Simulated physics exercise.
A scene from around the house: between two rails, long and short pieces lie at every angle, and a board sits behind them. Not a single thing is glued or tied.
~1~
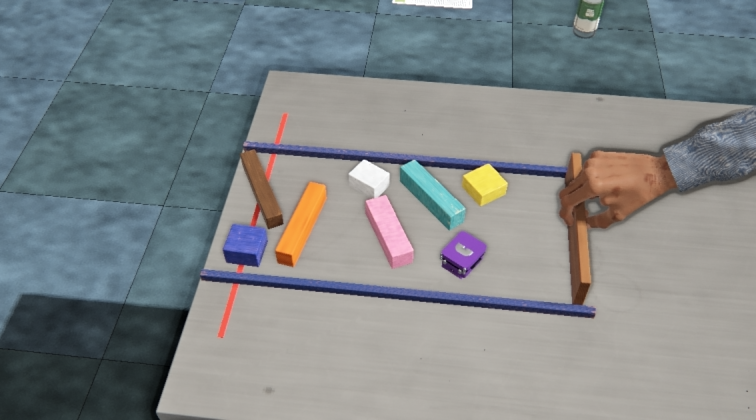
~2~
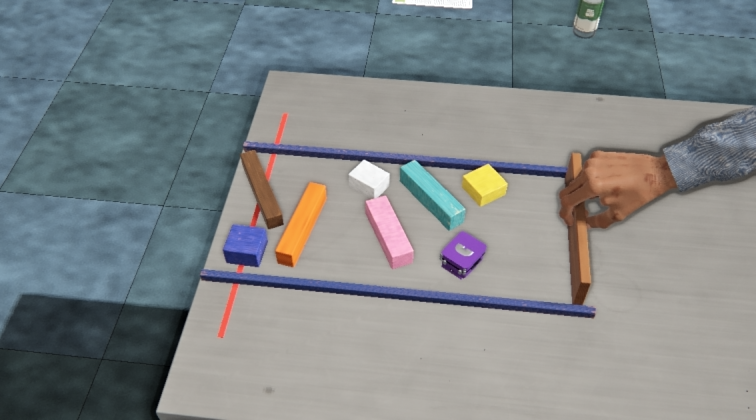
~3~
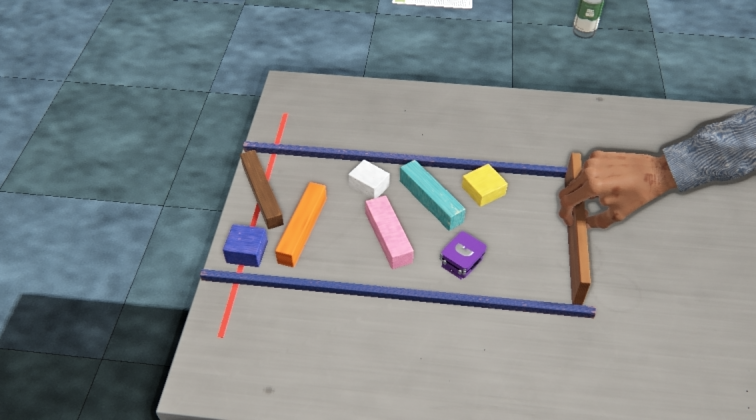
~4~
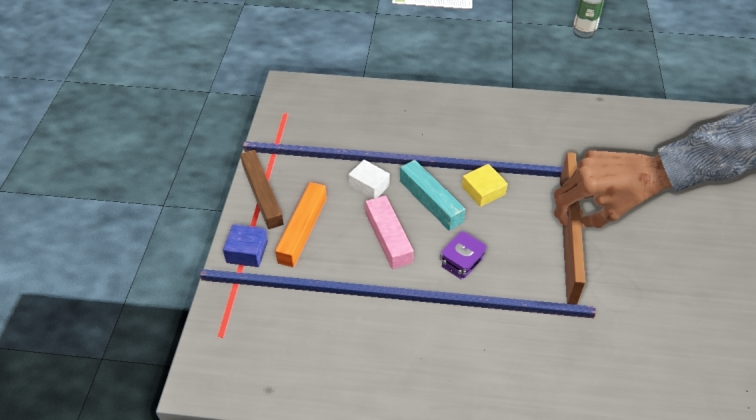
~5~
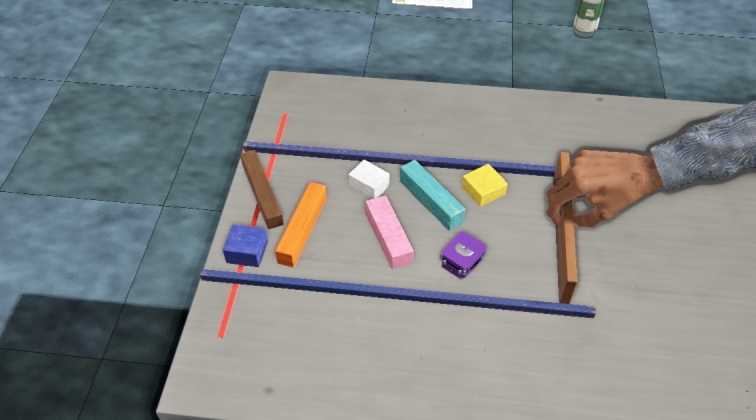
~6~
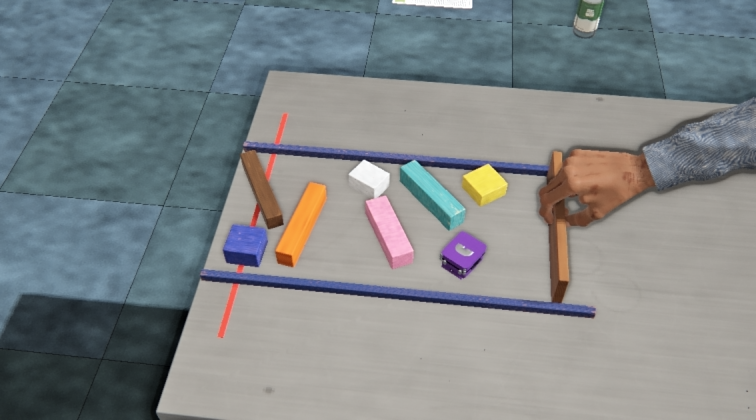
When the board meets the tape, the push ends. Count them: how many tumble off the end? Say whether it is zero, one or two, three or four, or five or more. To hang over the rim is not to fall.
The ones that fall? Five or more of them, I think.
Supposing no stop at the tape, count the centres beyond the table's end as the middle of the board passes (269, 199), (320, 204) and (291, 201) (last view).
4; 0; 2.
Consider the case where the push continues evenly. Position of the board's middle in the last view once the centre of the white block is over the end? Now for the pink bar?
Near (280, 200) and (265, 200).
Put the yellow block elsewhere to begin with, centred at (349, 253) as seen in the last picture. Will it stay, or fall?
It comes down.
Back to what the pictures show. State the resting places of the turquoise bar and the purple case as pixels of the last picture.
In the last picture the turquoise bar sits around (233, 183) and the purple case around (230, 242).
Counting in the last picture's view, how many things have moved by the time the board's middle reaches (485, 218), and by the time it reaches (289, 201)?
2, then 8.
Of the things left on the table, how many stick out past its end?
The figure is 1.
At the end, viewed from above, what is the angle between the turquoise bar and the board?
It is near 30° out of line.
Soon after, none off yet; brown bar at rest near (261, 188); blue block at rest near (246, 246); orange stick at rest near (302, 223).
In the end, the number that fall off is five or more; gone, pink bar, white block, orange stick, blue block and brown bar.
